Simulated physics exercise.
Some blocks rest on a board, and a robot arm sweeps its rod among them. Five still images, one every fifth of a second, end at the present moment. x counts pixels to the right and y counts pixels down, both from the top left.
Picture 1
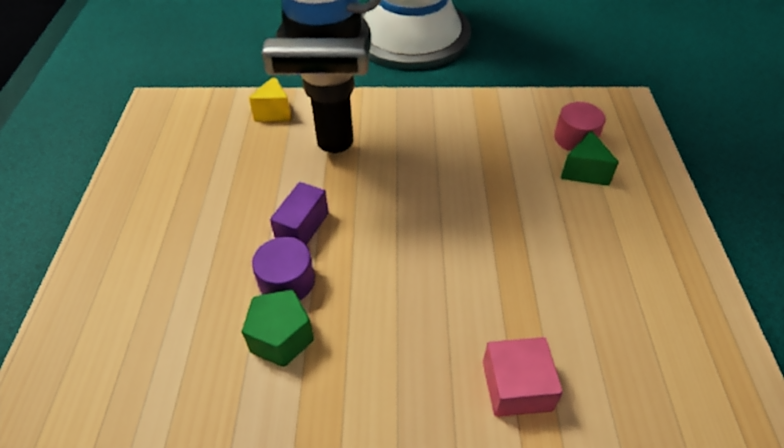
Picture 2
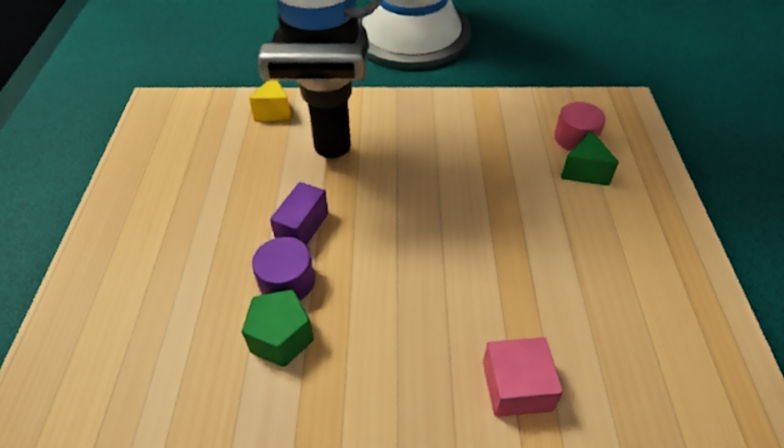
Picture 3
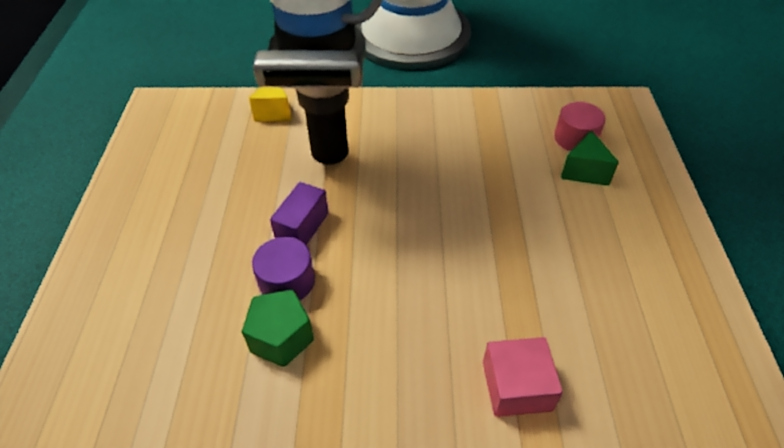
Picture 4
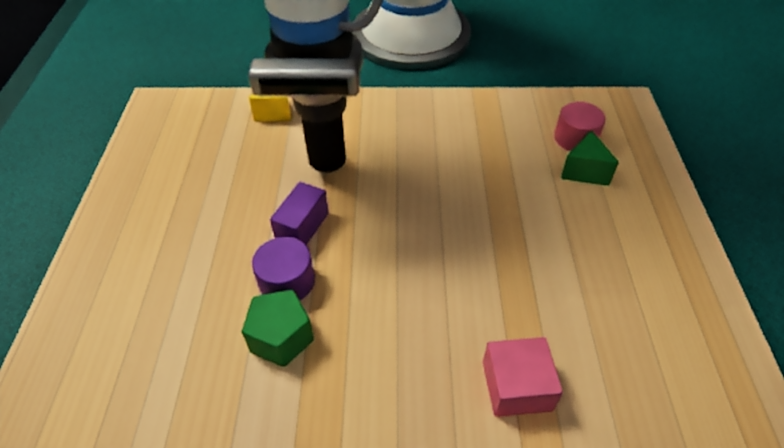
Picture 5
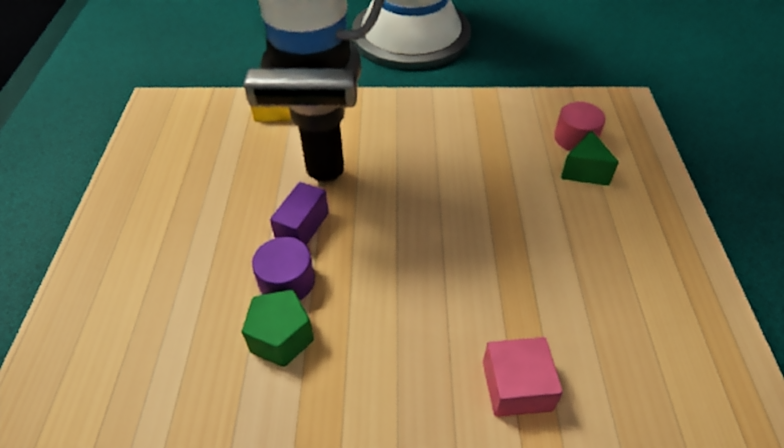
Robot arm inching its black rod down the wooden board toward a purple oblong block, while the coloured blocks stay still.
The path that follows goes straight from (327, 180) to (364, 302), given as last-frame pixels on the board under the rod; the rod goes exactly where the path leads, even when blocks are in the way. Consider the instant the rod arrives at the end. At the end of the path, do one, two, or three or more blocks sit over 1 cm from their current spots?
Once the path ends, one block will have shifted.
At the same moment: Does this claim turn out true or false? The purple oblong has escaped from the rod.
Answer: True.
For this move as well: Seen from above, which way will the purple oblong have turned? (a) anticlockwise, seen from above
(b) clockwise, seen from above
Option b.
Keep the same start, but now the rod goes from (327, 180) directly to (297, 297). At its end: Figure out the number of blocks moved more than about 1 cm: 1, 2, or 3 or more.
I'd say three or more blocks get shifted by more than about 1 cm.
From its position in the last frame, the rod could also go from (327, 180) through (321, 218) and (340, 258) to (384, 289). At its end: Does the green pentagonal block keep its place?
I believe not.
On the path given first. One third of the way, rod (338, 205); purple oblong (292, 215), turned 30° clockwise.
Two thirds of the way, rod (350, 246); purple oblong (289, 219), turned 45° clockwise.
At the end, rod (363, 291); purple cylinder unmoved; purple oblong (289, 219), turned 45° clockwise.
